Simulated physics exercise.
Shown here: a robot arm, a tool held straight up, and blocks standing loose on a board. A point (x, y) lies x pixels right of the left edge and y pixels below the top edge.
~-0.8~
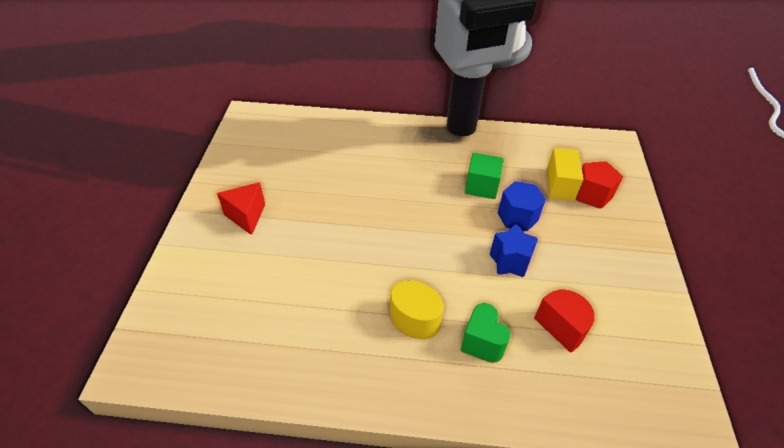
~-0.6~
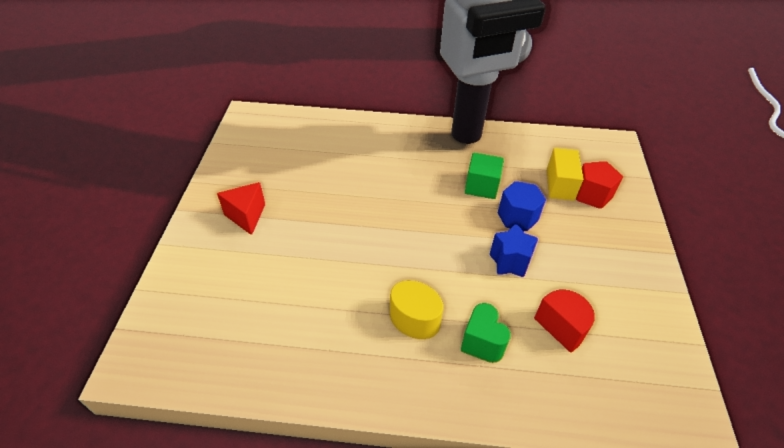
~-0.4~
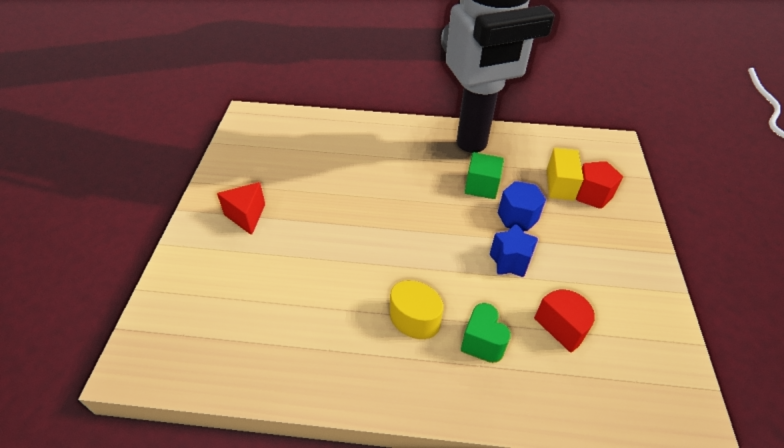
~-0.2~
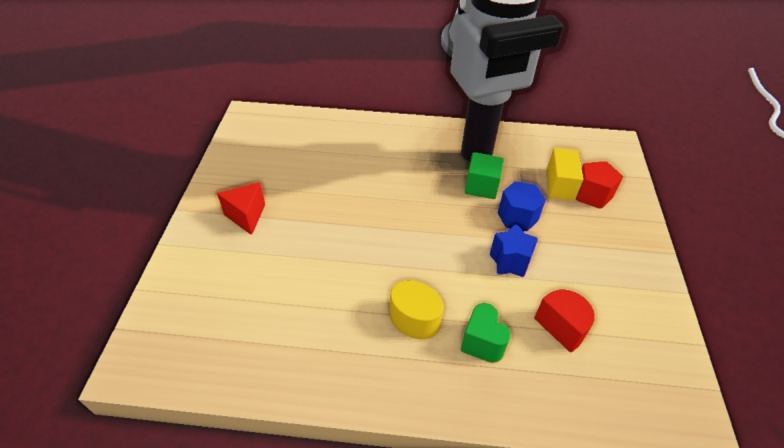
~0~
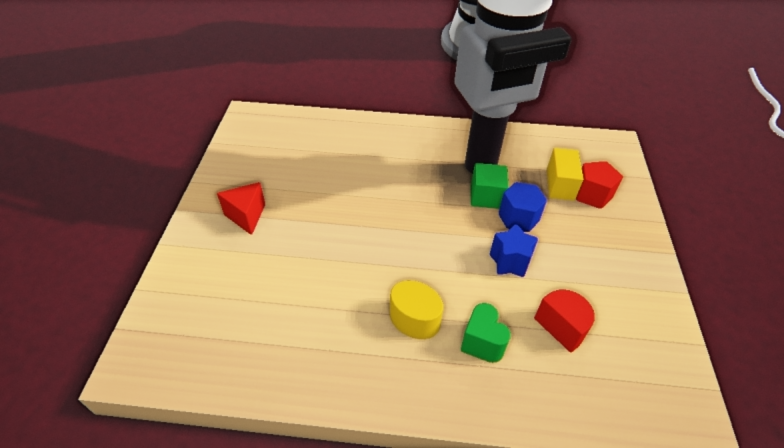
Robot arm easing its black upright tool toward the viewer across a wooden board, then nudging a green block beside a blue one.
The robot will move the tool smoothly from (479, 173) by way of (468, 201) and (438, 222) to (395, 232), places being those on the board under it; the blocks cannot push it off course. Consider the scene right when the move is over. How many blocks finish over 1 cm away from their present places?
Answer: Two blocks.
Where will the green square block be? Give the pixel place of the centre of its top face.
Located at (491, 208).
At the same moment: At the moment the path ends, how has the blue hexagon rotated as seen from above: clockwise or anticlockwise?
From above, counter-clockwise.
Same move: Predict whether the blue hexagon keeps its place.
Once the tool is done, the blue hexagon is in a new spot.
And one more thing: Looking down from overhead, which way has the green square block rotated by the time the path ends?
Seen from above, its turn is counter-clockwise.
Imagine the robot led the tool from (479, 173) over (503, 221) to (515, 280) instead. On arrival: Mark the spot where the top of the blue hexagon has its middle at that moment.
The middle of its upper face should be somewhere near (554, 221).
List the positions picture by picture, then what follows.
In the first frame, tool tip (461, 127); block tops, green square block (487, 164); blue star-shaped block (517, 241); blue hexagon (525, 195).
In the second frame, tool (466, 134); blocks unchanged.
In the third frame, tool (472, 143); blocks unchanged.
In the fourth frame, tool (477, 153); blocks unchanged.
In the fifth frame, tool (481, 165); green square block (492, 175); blue star-shaped block (517, 241); blue hexagon (525, 196).
The first path, step by step. One third of the way, tool (469, 193); green square block (492, 202), turned 40° anticlockwise; blue hexagon (535, 204), turned 35° anticlockwise.
Two thirds of the way, tool (437, 216); green square block (491, 208), turned 60° anticlockwise; blue hexagon (535, 204), turned 35° anticlockwise.
At the end, tool (396, 225); green square block (491, 208), turned 60° anticlockwise; blue star-shaped block in place; blue hexagon (535, 204), turned 35° anticlockwise.
